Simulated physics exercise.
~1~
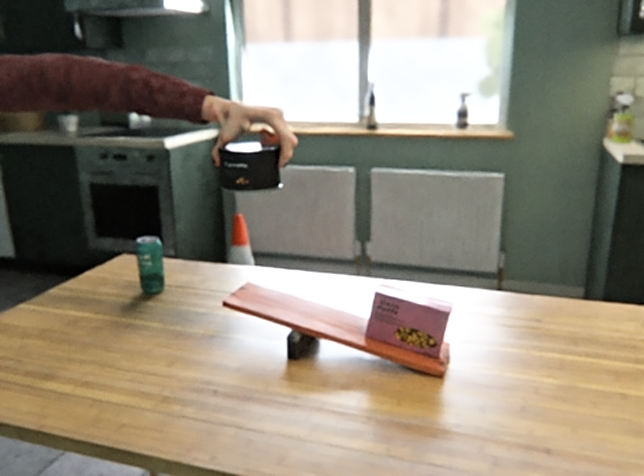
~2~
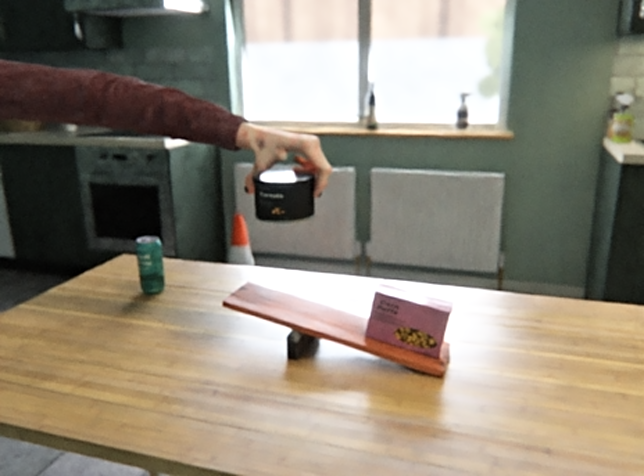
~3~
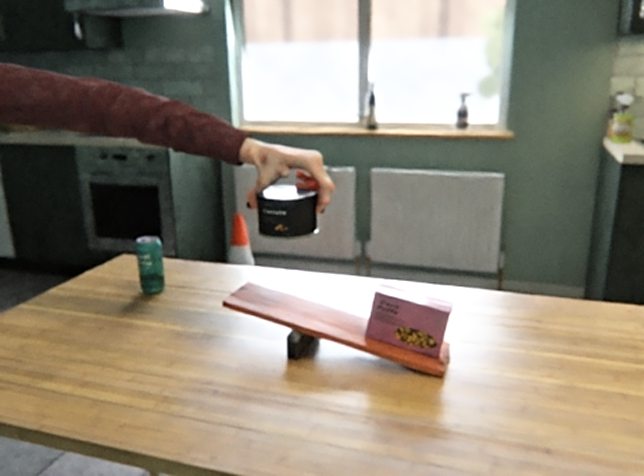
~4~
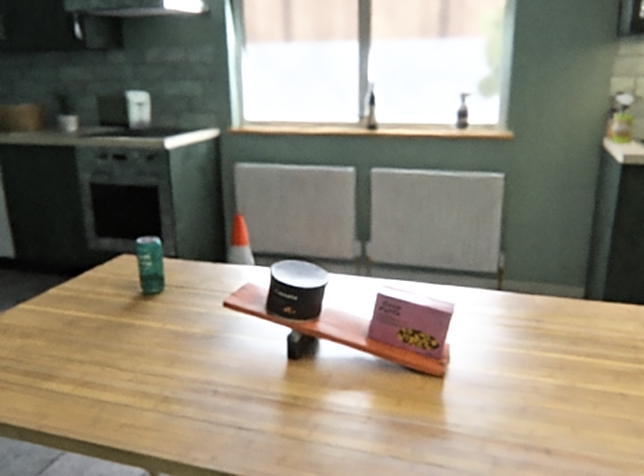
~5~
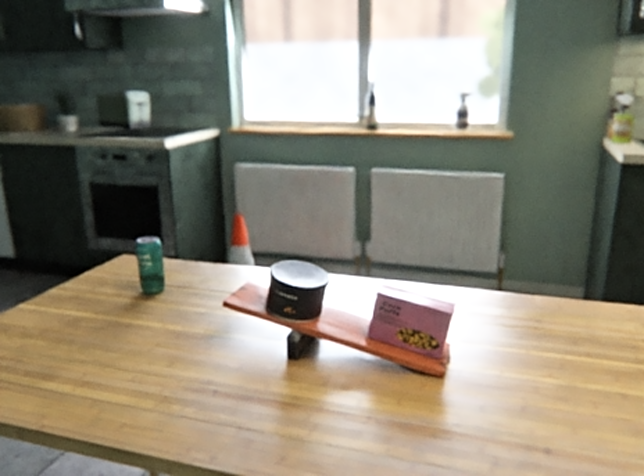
In a kitchen with dark green walls, a still view looks slightly down across a wooden table towards a bright window and two pale radiators. An orange plank rests on a small dark block like a see-saw, its right end low under a pink packet, while a turquoise can stands to the left. A hand in a maroon sleeve reaches in from the left, carrying a black tub rightward and down over the plank. The tub is set down near the block, and the hand withdraws. The plank stays tilted with its right end low, holding both tub and packet.
